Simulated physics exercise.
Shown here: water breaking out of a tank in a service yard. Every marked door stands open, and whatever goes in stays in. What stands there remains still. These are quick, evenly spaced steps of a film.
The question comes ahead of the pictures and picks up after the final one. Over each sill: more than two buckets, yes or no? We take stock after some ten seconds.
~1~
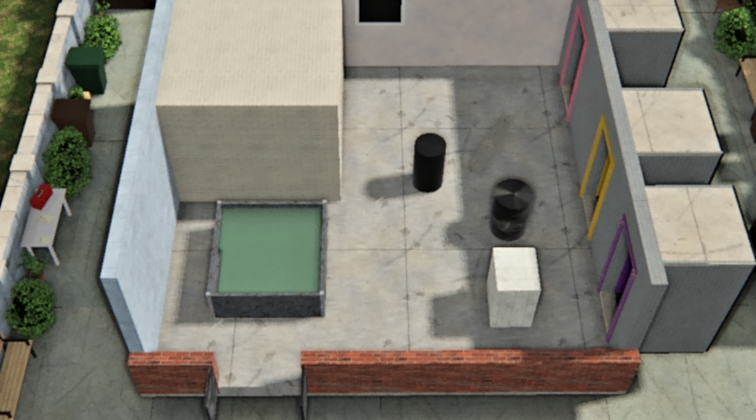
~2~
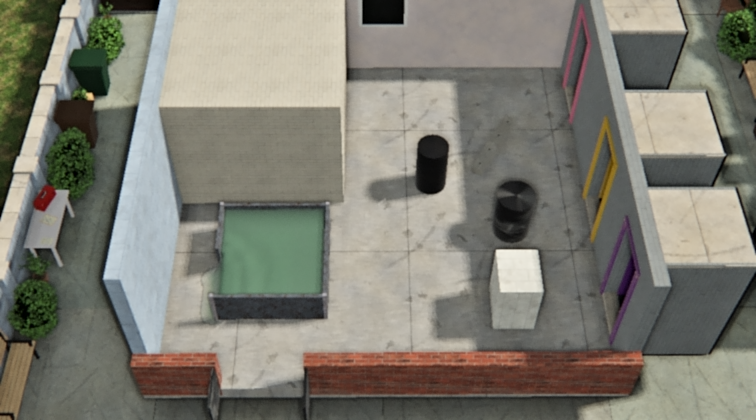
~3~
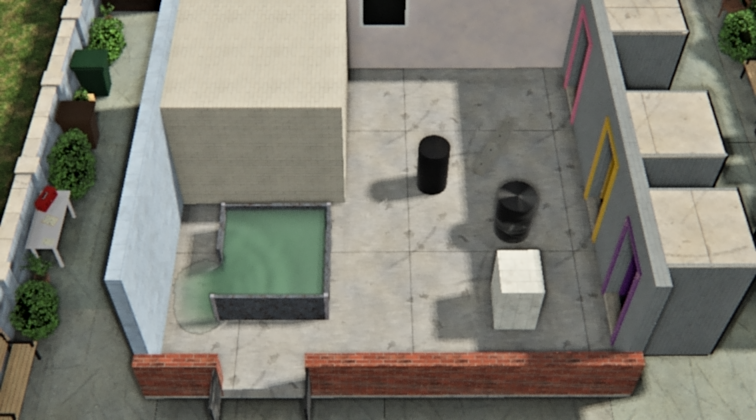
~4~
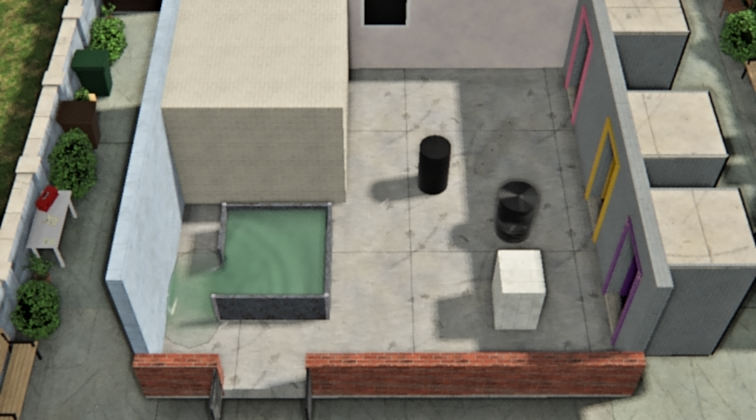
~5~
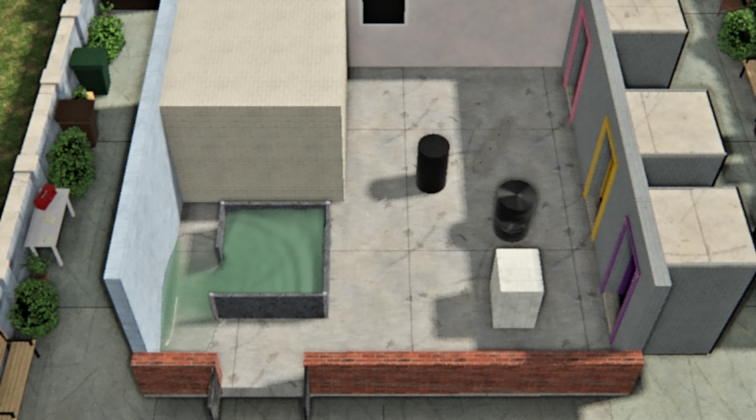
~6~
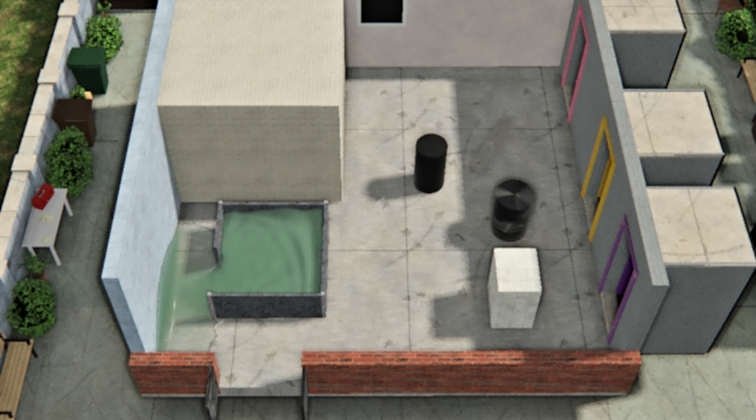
Purple door: No, not more; yellow door: No, not more; pink door: No, not more.
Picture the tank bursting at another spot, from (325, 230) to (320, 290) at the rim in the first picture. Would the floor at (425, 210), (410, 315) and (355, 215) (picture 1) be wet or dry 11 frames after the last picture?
Point one reached; point two reached; point three not reached.
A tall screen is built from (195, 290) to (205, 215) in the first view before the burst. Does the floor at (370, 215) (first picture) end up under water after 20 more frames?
Submerged.
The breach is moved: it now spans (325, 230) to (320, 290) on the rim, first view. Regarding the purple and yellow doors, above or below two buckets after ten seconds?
Note: Purple crosses the line, yellow misses the line.
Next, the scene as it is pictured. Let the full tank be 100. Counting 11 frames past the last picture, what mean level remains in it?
Estimate: Close to 54 %.
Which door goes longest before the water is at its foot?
It's the pink one.
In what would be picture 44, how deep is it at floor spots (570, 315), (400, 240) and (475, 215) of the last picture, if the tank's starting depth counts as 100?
I'd put them at close to 6 per cent, then 4 per cent, then 8 per cent.
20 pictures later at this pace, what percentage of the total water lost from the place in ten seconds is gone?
Something close to 30 percent by that point.
A moment on, water covers 10 % of the floor; the purple door not reached, the yellow door not reached, the pink door not reached.
Next, water covers 20 % of the floor; the purple door not reached, the yellow door not reached, the pink door not reached.
Then, water covers 35 % of the floor; the purple door not reached, the yellow door not reached, the pink door not reached.
Later, water covers 60 % of the floor; the purple door under two buckets in, the yellow door wet at the sill, nothing in, the pink door not reached.
In the end, water covers 75 % of the floor; the purple door under two buckets in, the yellow door wet at the sill, nothing in, the pink door wet at the sill, nothing in.
